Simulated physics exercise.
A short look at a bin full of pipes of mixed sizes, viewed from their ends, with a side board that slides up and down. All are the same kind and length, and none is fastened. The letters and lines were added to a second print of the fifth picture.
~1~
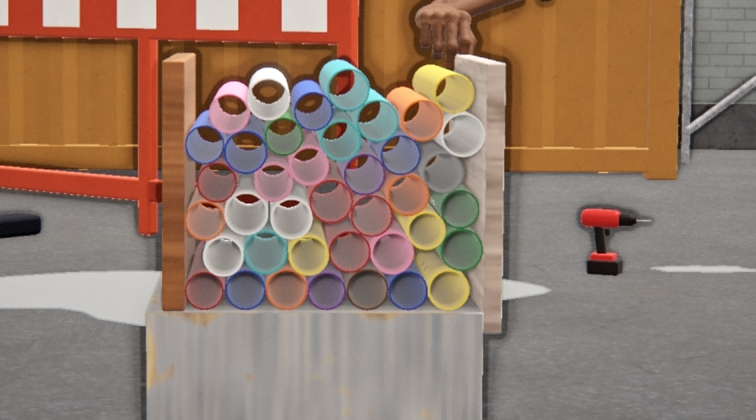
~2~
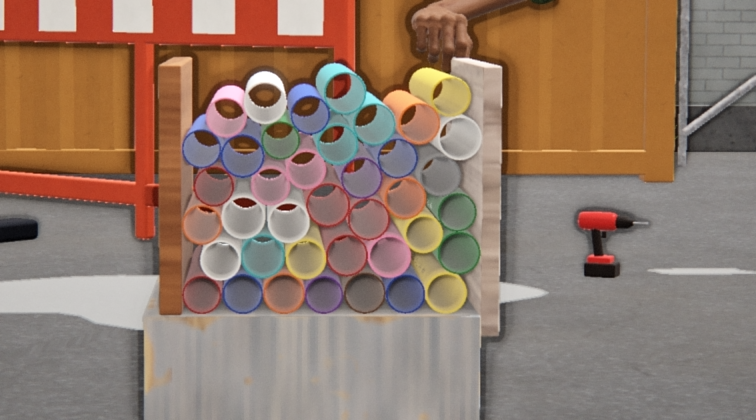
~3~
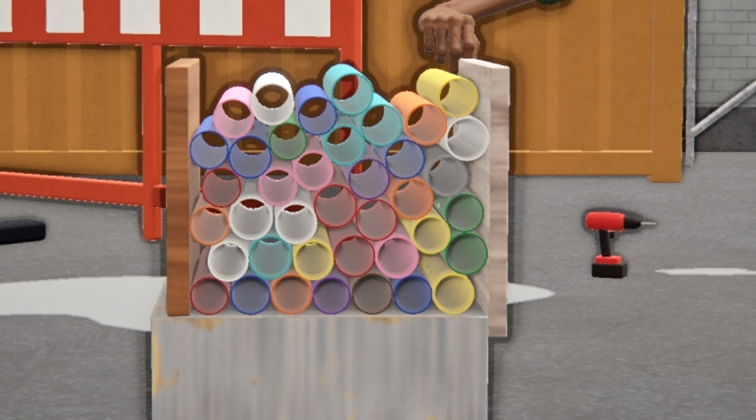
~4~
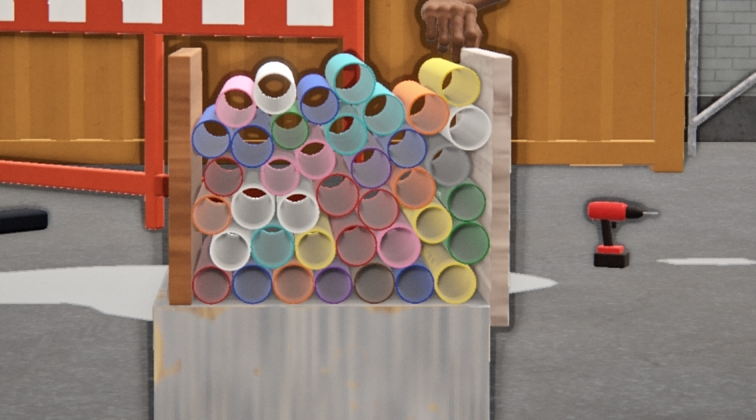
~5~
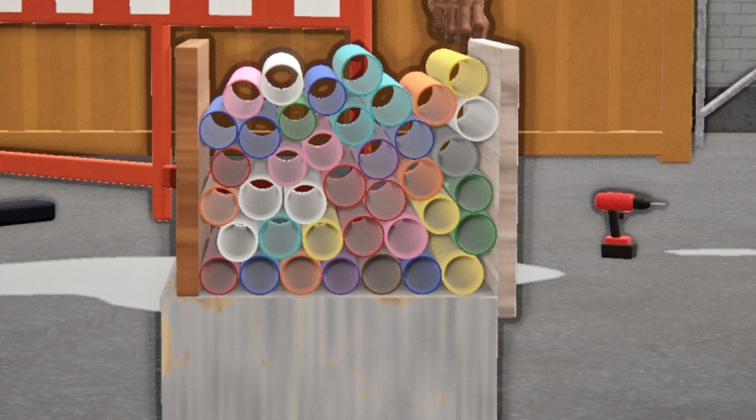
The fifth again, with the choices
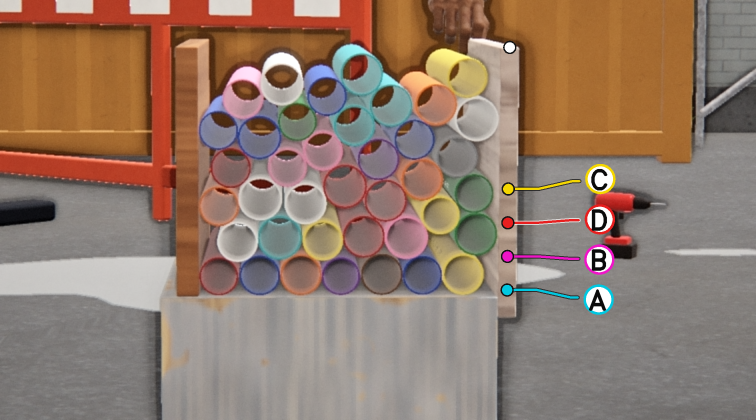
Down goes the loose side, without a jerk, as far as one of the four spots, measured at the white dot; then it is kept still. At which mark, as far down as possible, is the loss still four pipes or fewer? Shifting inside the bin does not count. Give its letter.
C is the limit.
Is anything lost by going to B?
Yes.
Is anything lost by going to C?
Yes, at C.
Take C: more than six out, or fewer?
Fewer than six.
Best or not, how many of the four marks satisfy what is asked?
One of the four.
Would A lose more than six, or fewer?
More than six.
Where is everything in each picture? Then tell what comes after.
The first frame shows a blue pipe (314, 111); side board (474, 182); a red pipe (204, 290).
The second frame shows a red pipe (202, 294); a blue pipe (406, 294).
The third frame shows a pink pipe (397, 257); a red pipe (376, 220).
The fourth frame shows an orange pipe (414, 188); a blue pipe (407, 149).
The fifth frame shows a turquoise pipe (354, 126); a blue pipe (327, 96); side board (488, 167).
On the marked copy, A at (507, 290); B at (507, 257); C at (508, 189); D at (508, 223); the white dot at (510, 47).
With C. Early on, top of the board (499, 115).
Further on, top of the board (498, 188).
At the end, top of the board (498, 189), three out over the board.
As for the rest, A more than four out over the board; B more than four out over the board; D more than four out over the board.
